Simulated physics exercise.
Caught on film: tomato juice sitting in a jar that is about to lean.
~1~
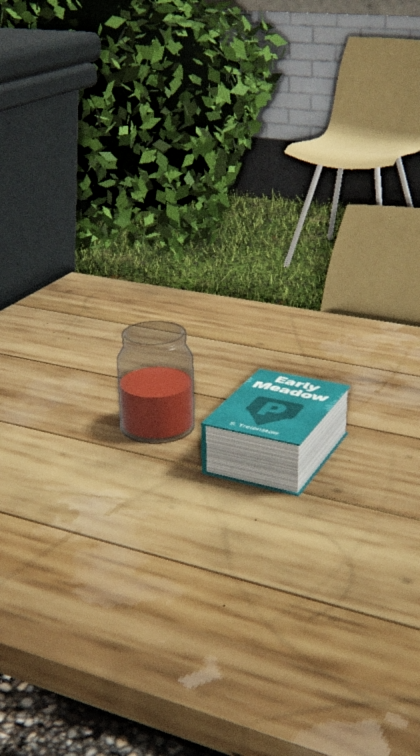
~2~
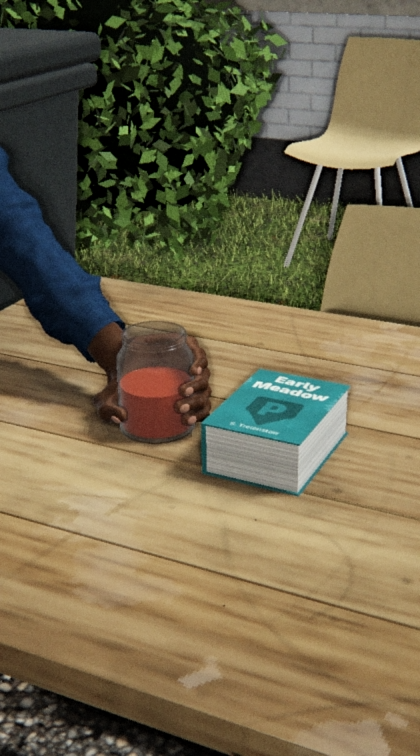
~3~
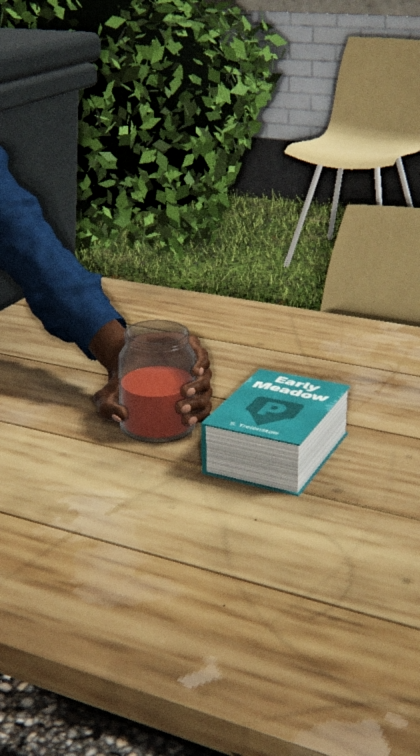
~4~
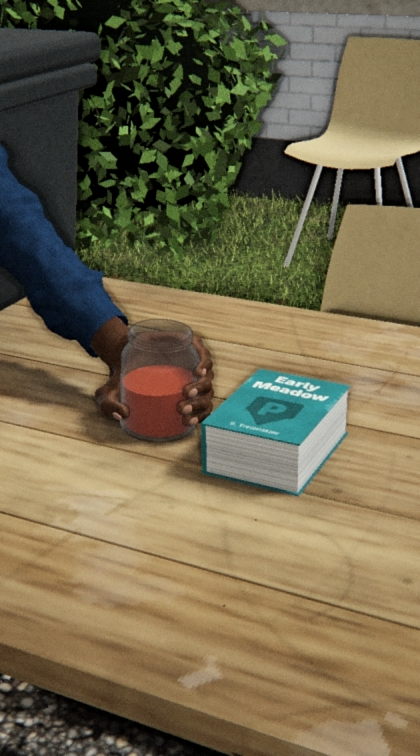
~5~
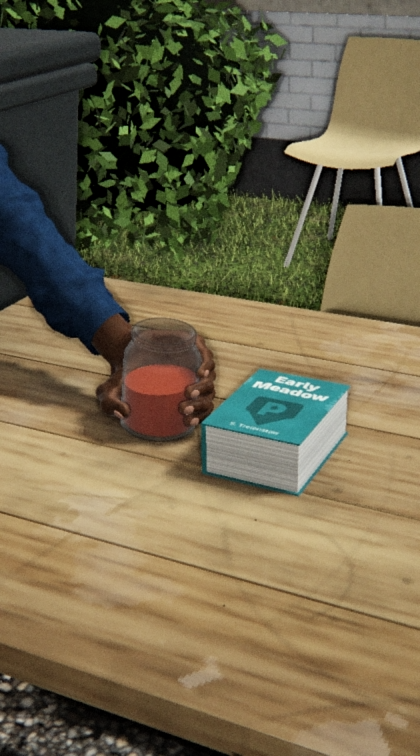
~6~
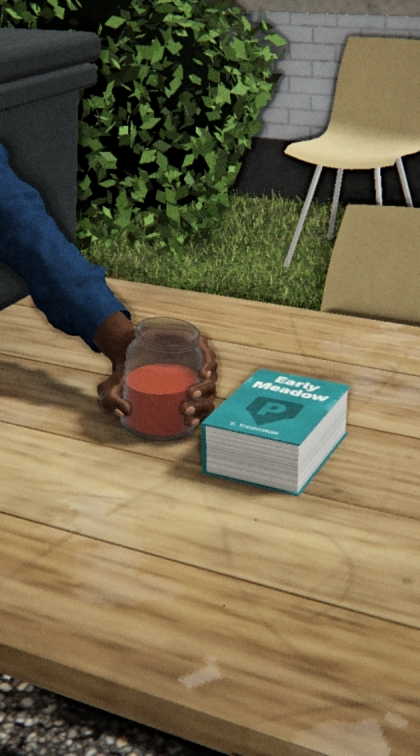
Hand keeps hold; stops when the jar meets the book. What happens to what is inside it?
My prediction: Nothing lost.
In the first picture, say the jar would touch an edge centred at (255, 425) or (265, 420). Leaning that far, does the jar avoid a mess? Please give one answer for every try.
The first one makes a mess, the second one makes a mess.
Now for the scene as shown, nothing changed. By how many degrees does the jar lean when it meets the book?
I'd put the lean at around 40 degrees.
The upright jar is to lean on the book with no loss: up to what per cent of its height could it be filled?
Roughly 75 per cent.
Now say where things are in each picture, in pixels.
It stands upright; jar (156, 378) about half full, in the first frame.
A hand takes hold; jar about half full, surface at (156, 383); book (278, 429), in the second frame.
It is leaning; jar (157, 377) about half full, in the third frame.
Tipping on its foot; jar about half full, surface at (159, 381); book (278, 429), in the fourth frame.
The top moves towards the book; jar (161, 375) about half full, in the fifth frame.
On the way over; jar about half full, surface at (163, 379); book (278, 429), in the sixth frame.
A moment on, the jar leans by about 25°; all is still inside.
Further on, the jar leans by about 35°; all is still inside.
When it is over, the jar leans by about 40°, against the book; all is still inside.
